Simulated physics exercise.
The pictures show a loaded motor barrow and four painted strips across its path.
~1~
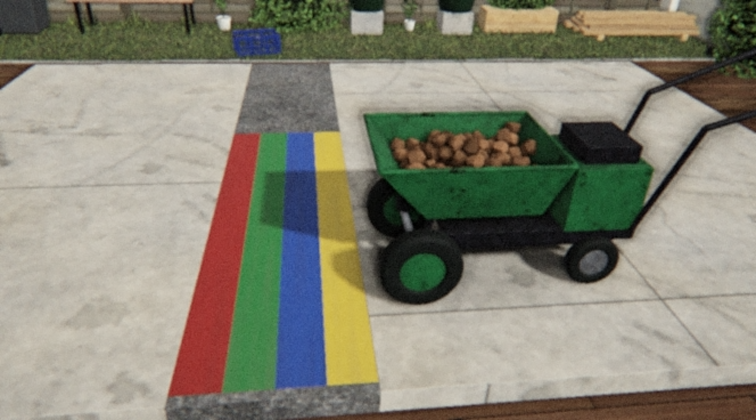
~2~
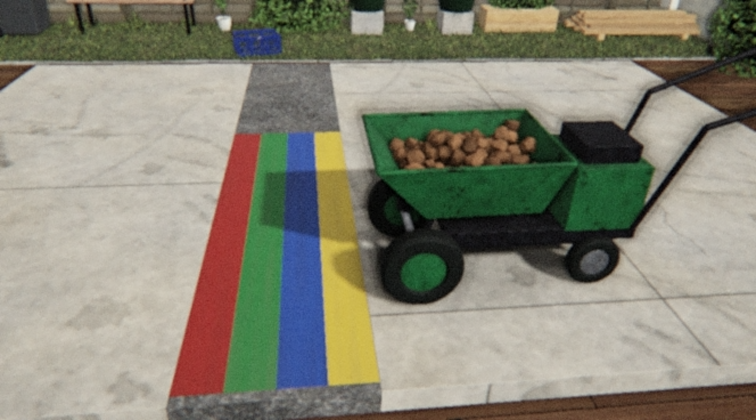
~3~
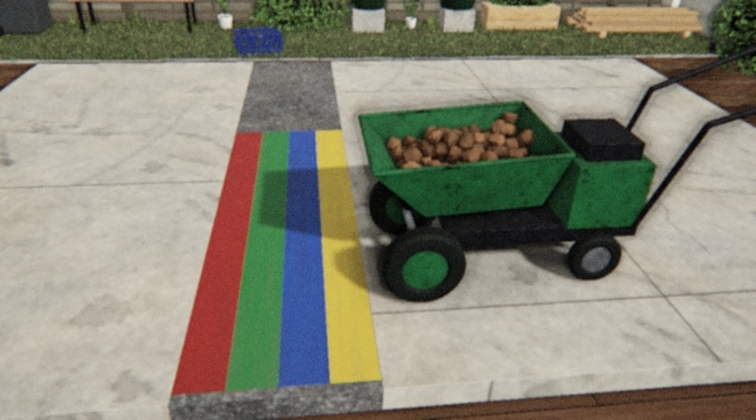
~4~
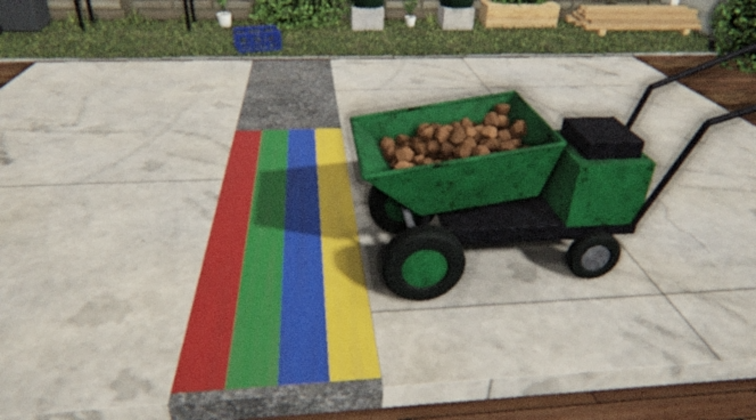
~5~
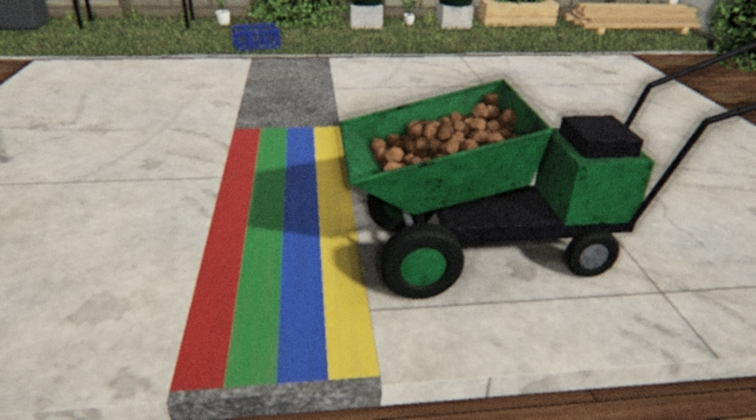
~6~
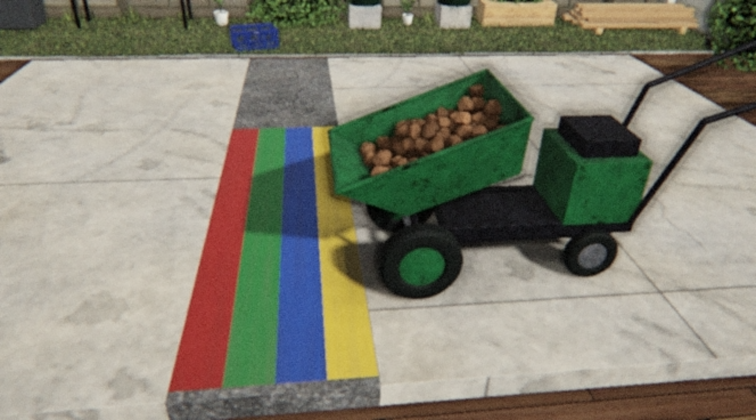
On a paved yard, a green motor barrow's loaded skip tilts steadily leftward beside four painted strips.
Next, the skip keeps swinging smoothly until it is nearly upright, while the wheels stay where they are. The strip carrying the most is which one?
That would be the green strip.
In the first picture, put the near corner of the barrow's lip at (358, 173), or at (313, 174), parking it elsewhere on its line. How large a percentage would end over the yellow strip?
0 % and 0 %.
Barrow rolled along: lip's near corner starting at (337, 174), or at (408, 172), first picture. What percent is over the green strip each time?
About 10 per cent, then about 30 per cent.
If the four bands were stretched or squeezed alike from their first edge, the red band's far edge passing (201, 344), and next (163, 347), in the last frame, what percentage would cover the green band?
The first gives around 30 per cent, the second around 40 per cent.
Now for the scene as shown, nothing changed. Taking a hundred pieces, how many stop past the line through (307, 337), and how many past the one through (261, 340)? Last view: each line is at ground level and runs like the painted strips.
Roughly 90 per cent, then roughly 60 per cent.
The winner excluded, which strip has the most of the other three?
That would be that red strip, in second.
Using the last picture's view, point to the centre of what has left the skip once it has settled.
The centre settles at about (245, 267).
Soon, skip tipped steeply; all in the skip.
A while on, skip tipped right over; about half in the skip; a small part over the blue strip; about a third over the green strip; a small part over the red strip; a stray few off the paint.
Towards the end, skip tipped right over; a small part in the skip; a small part over the blue strip; about a third over the green strip; about a quarter over the red strip; a small part off the paint.
Finally, skip tipped right over; a small part in the skip; none over the yellow strip; a small part over the blue strip; about a third over the green strip; about a quarter over the red strip; a small part off the paint.
